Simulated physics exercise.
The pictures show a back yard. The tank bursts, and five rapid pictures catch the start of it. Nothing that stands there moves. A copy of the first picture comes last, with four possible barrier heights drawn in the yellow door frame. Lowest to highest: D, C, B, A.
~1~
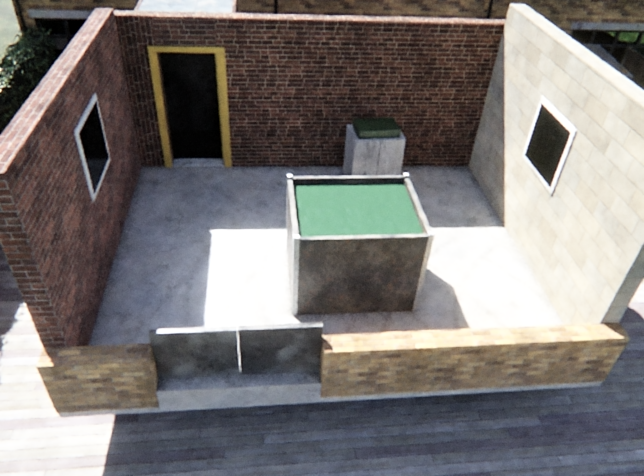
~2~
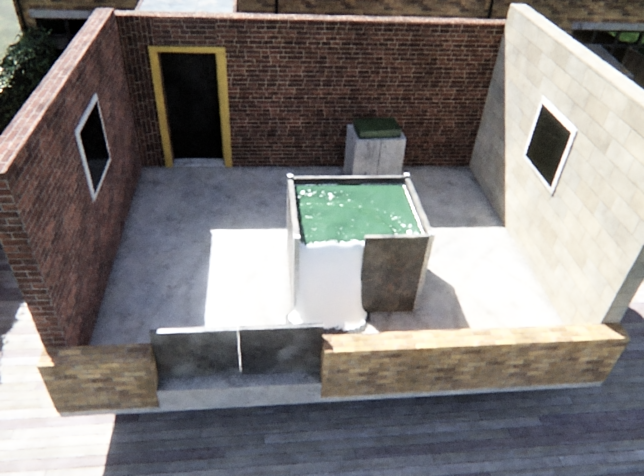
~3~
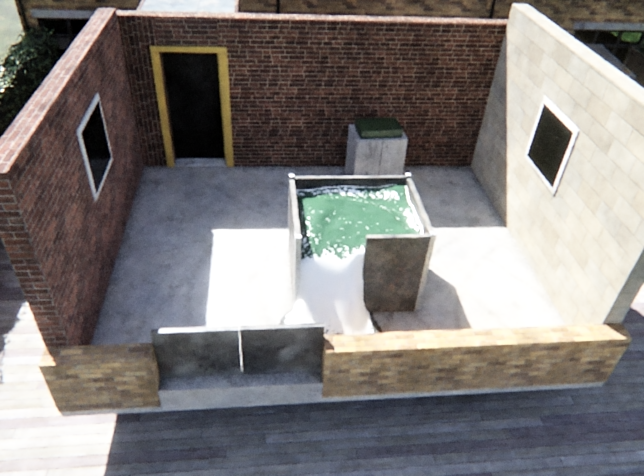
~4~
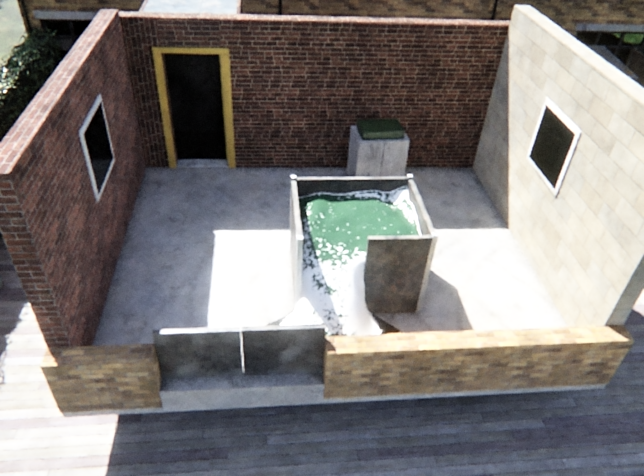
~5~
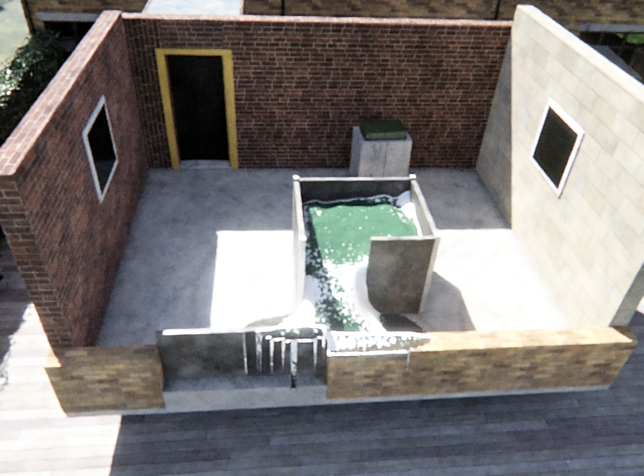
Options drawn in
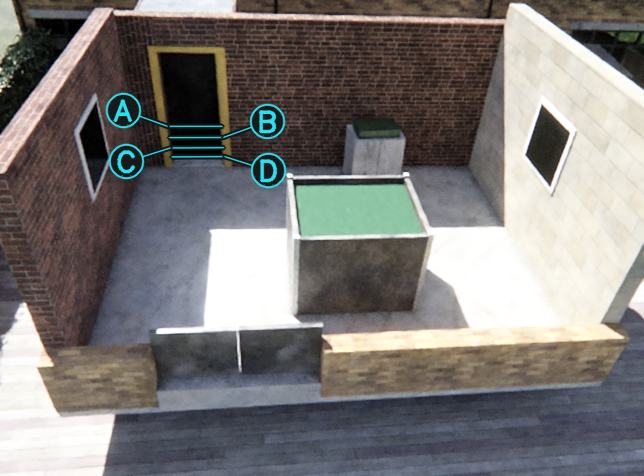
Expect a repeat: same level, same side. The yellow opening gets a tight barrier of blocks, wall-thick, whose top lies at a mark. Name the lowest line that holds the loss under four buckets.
Choose D.
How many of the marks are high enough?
All four.
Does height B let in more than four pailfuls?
No.
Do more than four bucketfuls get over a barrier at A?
No, that is safe.
On the marked copy, A at (195, 126); B at (196, 137); C at (197, 147); D at (198, 156); from the bottom up D, C, B, A.
If A is chosen, nothing gets over.
If B is chosen, nothing gets over.
If C is chosen, nothing gets over.
If D is chosen, a splash gets over, under a bucket.
